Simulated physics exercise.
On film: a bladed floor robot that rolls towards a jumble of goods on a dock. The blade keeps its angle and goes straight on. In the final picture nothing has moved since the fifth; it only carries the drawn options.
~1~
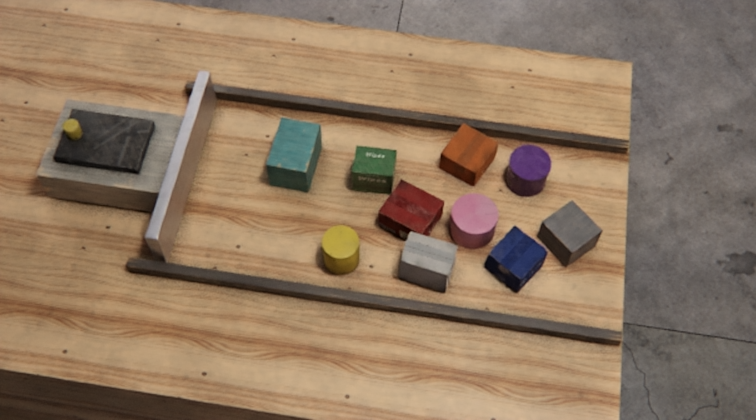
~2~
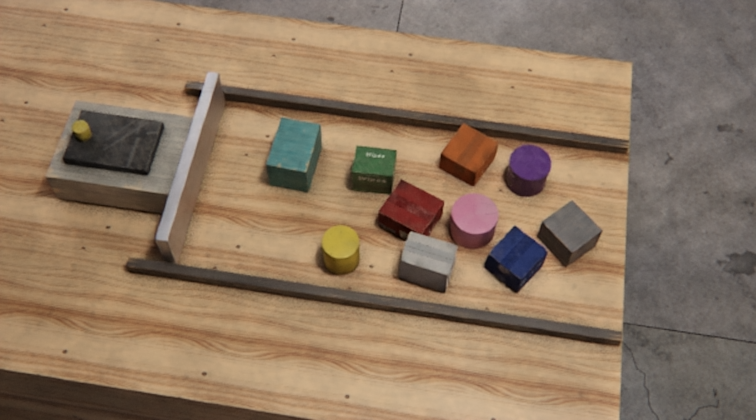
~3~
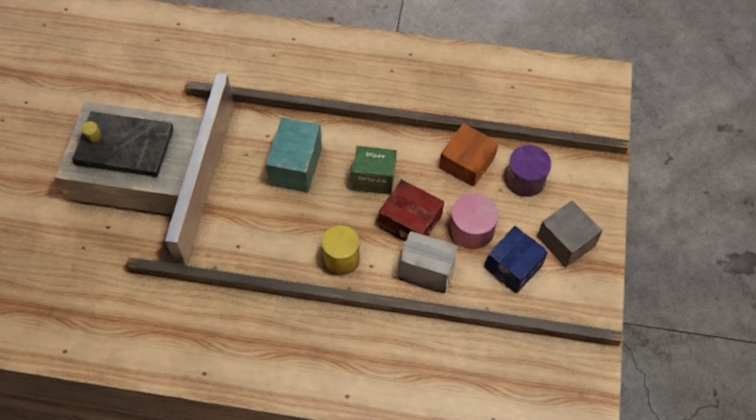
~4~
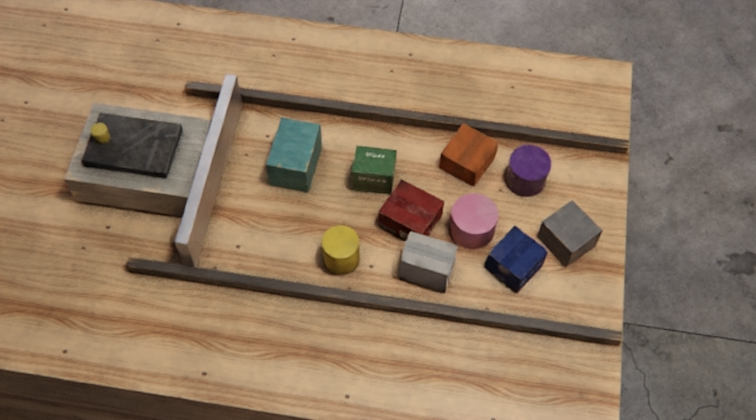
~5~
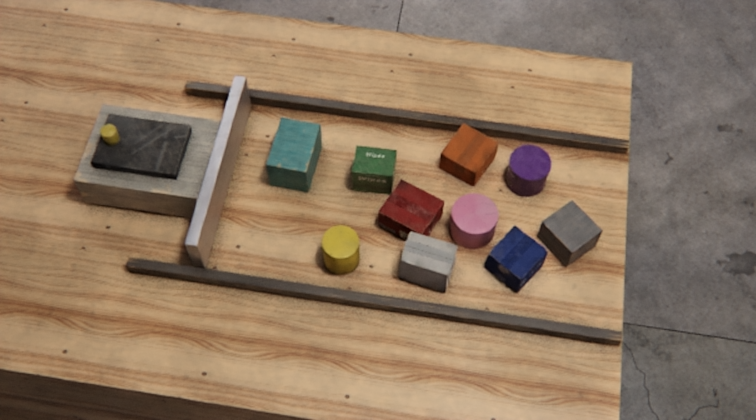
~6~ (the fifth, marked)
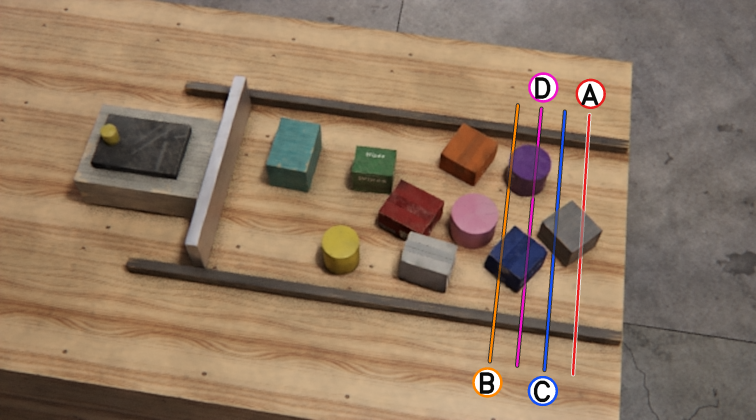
We see a bladed machine on a wooden surface edge slowly rightward between two dark rails, its pale blade nearing a turquoise block, while the scattered colourful blocks and cylinders, including red, green, blue and pink ones, stay still.
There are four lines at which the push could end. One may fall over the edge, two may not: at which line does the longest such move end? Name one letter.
It should halt at B.
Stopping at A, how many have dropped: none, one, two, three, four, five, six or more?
By then, six or more.
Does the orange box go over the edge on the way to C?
No.
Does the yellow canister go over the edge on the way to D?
No.
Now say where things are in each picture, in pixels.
Red parcel (411, 213); blue parcel (516, 259); white parcel (428, 262), in the first picture.
Robot (120, 142); green box (374, 170), in the second picture.
Robot (130, 144); orange box (468, 155), in the third picture.
Robot (139, 145); turquoise crate (295, 155), in the fourth picture.
Robot (148, 146); pink canister (473, 221); red parcel (411, 213); blue parcel (516, 259), in the fifth picture.
On the marked copy, A at (582, 235); B at (505, 224); C at (556, 231); D at (530, 227).
Following B. Soon after the start, robot (251, 161); turquoise crate (354, 163); green box (393, 172).
Later, robot (355, 175); blue parcel (536, 259); purple pail (541, 175).
In the end, robot (433, 187); grey crate (624, 233); blue parcel (614, 270); none fallen.
As for the rest, A drops seven; C drops four; D drops three.
